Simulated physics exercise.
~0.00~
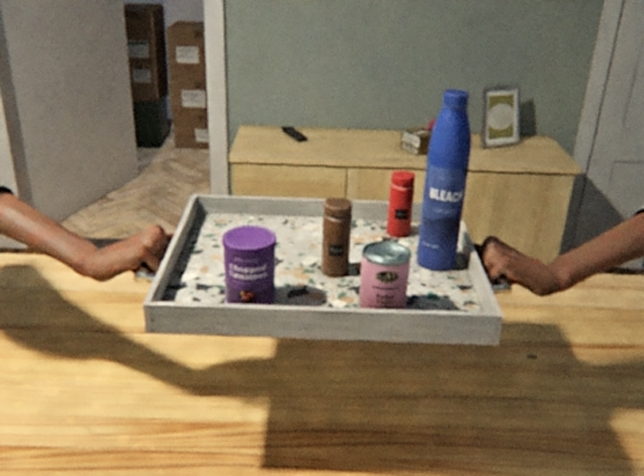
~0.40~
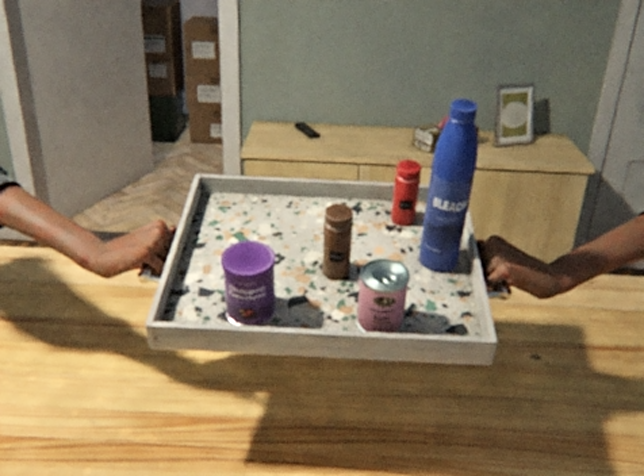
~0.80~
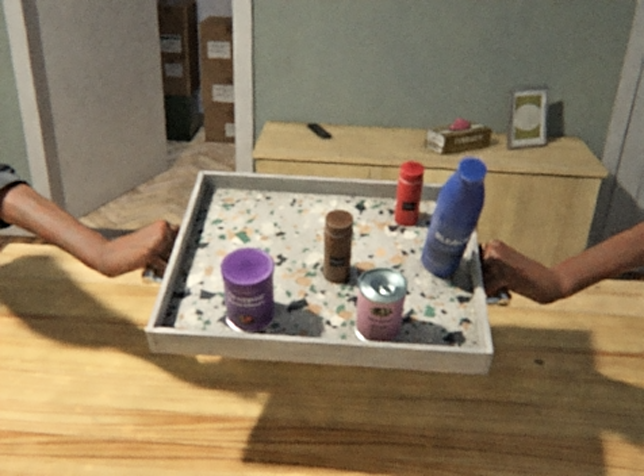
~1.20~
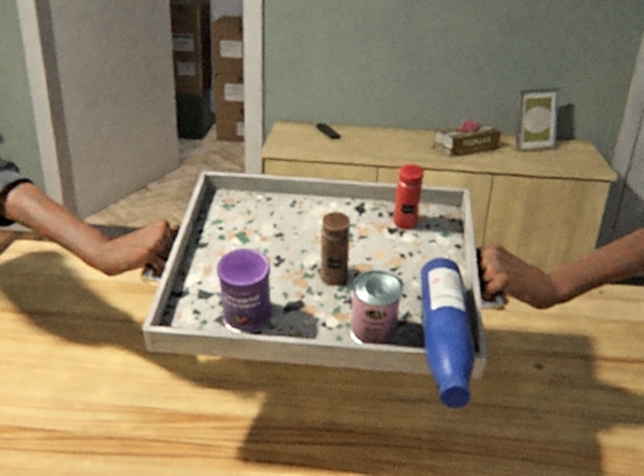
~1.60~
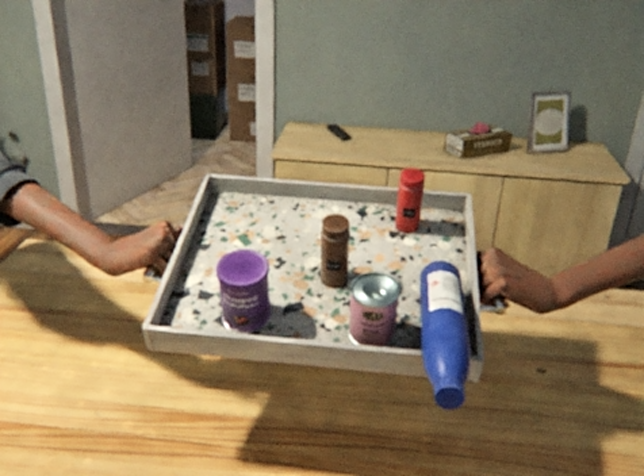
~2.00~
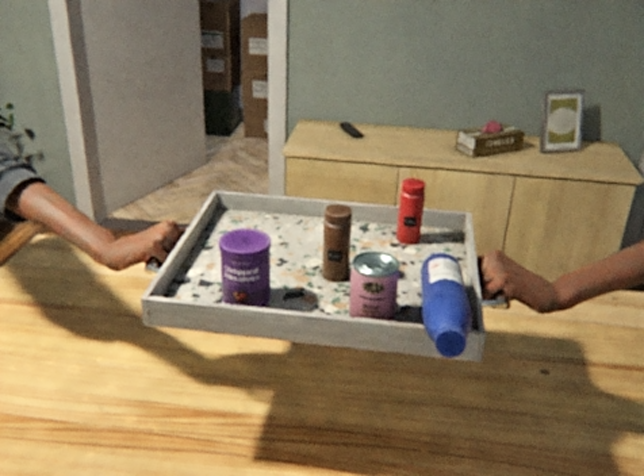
A pale-rimmed tray with a speckled base is held by two hands above a wooden table, seen from the front in a room with a low cabinet behind. On it stand a purple tin at left, a brown shaker in the middle, a pink tin in front, and a red shaker and tall blue bleach bottle towards the right. The hands tip the near edge down, and the bottle leans forward, then topples onto its side, its cap jutting over the near rim. The tray then tilts back partway towards level, with the bottle still lying down and the other four items standing.
